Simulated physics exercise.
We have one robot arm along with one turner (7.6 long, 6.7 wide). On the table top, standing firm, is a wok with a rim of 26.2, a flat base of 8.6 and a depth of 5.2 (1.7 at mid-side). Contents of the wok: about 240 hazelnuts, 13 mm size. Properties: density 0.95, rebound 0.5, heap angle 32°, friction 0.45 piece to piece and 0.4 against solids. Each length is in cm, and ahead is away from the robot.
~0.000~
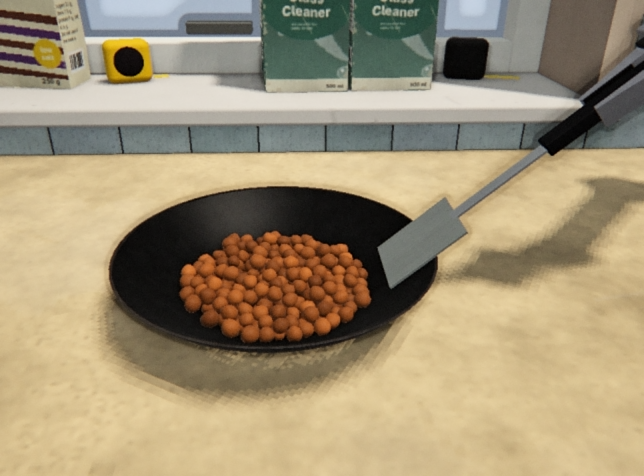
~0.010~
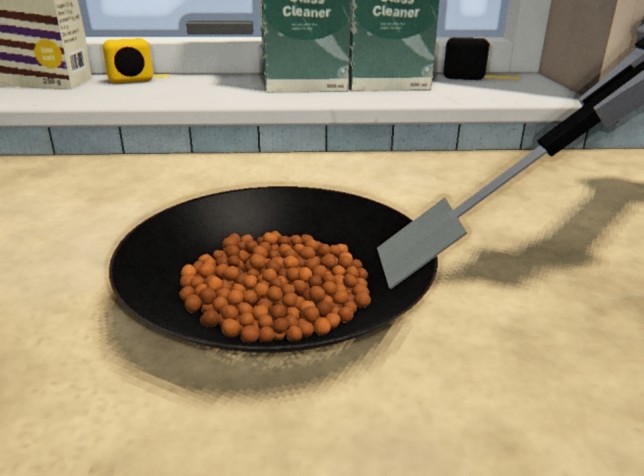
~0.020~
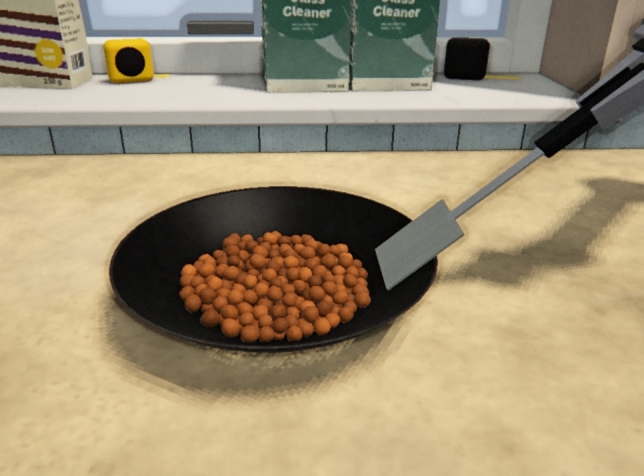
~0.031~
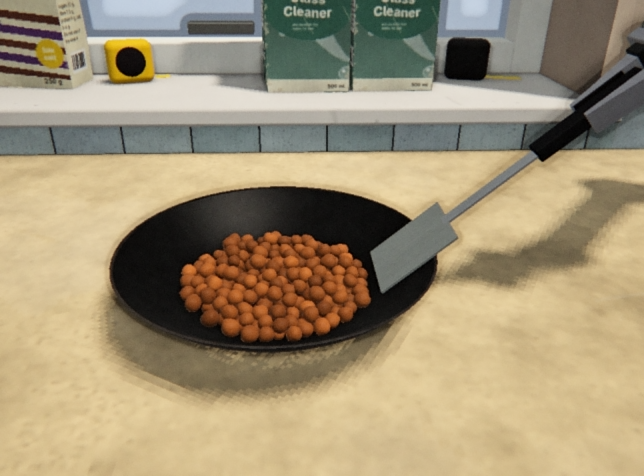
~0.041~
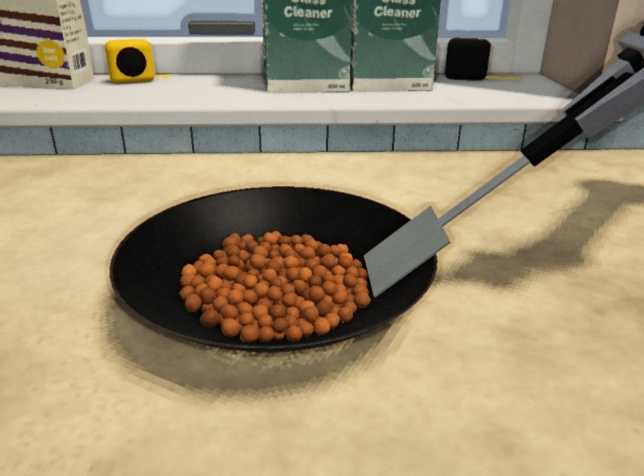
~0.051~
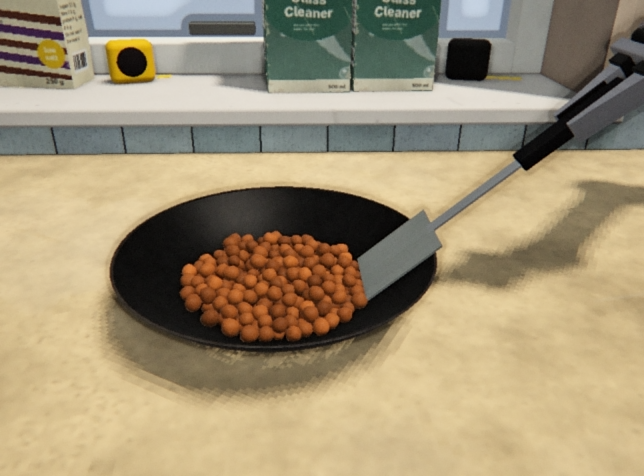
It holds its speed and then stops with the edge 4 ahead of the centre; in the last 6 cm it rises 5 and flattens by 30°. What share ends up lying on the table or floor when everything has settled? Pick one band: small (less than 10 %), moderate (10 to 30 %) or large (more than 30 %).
Small.
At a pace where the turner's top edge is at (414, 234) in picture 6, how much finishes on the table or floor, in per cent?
Near 15 in a hundred.
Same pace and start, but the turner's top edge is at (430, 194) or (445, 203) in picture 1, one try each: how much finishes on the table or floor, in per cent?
I'd say near 0 per cent for the first and near 0 per cent for the second.
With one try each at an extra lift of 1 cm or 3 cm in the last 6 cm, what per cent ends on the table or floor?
Roughly 0 per cent, then 0 per cent.
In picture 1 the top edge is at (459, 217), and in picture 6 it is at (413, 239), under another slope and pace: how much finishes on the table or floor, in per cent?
Around 20 per cent finishes on the table or floor.
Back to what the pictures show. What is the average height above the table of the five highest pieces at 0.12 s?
4 cm or so.
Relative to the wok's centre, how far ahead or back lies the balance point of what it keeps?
Ahead of centre, near 3.5 centimetres.
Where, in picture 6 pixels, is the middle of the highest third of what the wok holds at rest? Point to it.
About (197, 268).
By 0.12 s, sloping 41°, highest piece 5 above the table; 239 in the wok.
By 0.19 s, sloping 27°, highest piece 6 above the table; 239 in the wok.
By 0.42 s, sloping 11°, highest piece 6 above the table; 239 in the wok.
By 1.47 s, sloping 11°, highest piece 5 above the table; 239 in the wok.
Final count, 239 in the wok. That is 0 % on the table or floor.
